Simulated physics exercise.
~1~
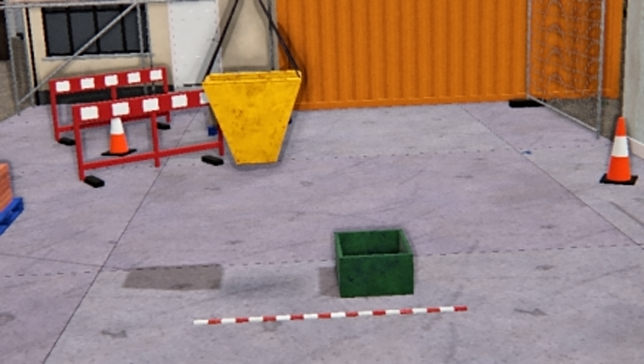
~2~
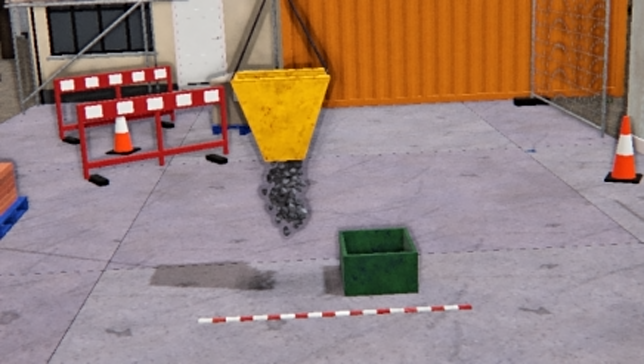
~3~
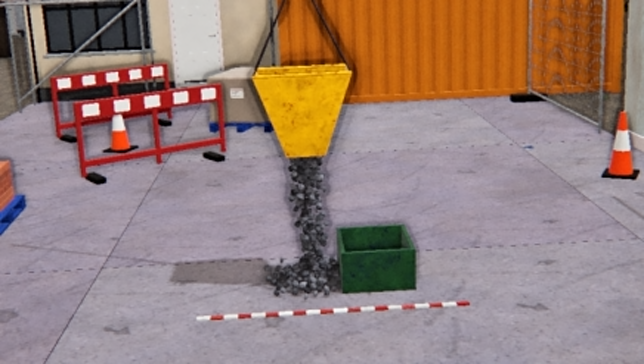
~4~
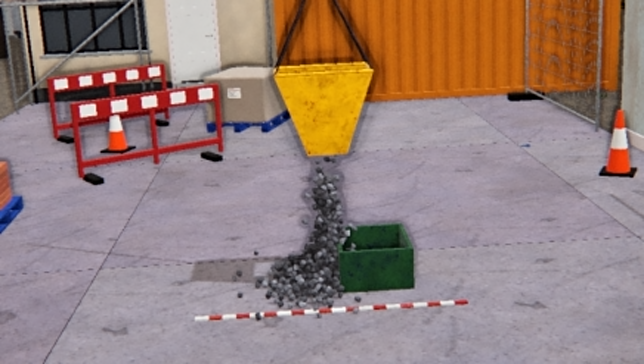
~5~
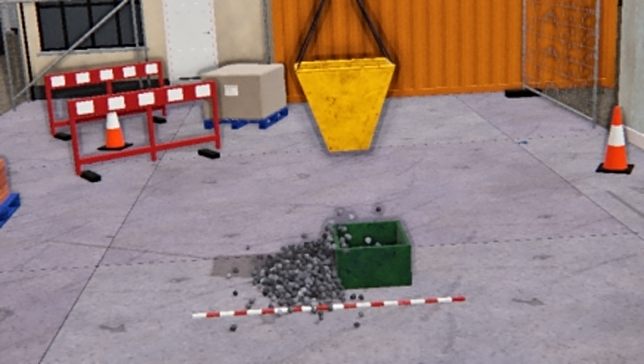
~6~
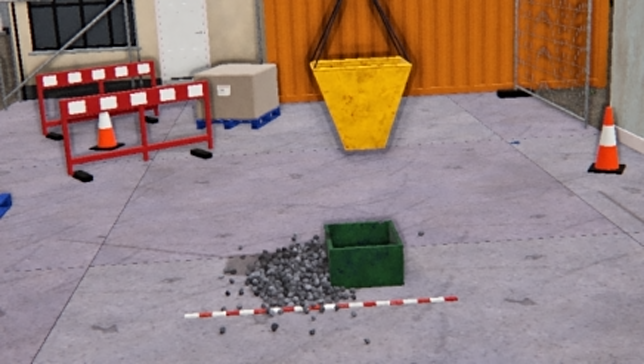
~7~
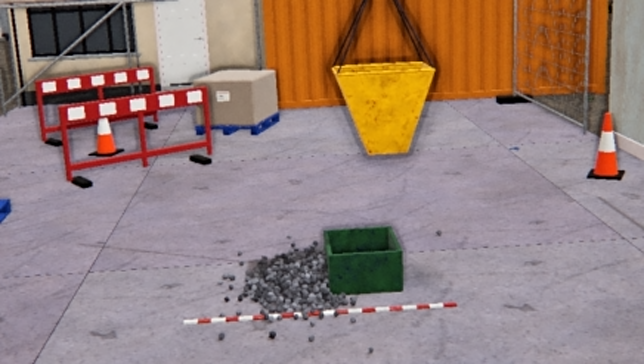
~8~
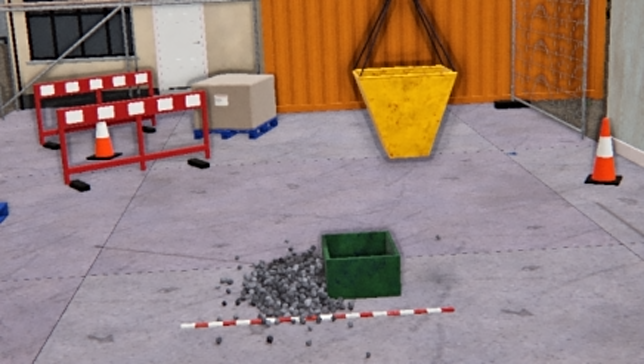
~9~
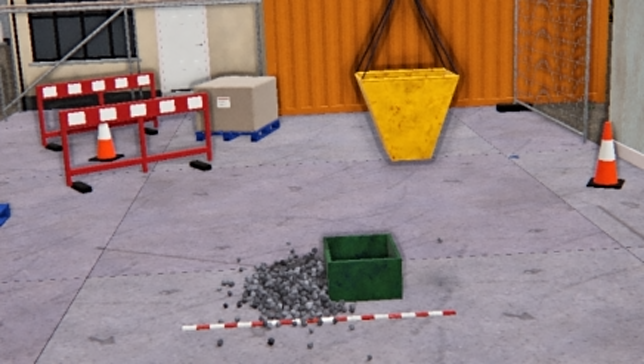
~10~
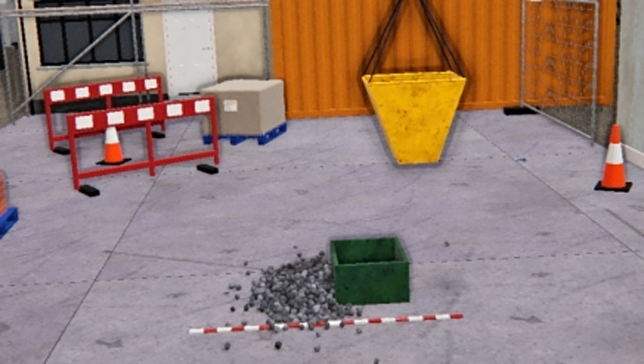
A yellow skip moves right, pouring grey stones that mostly pile left of a green bin.
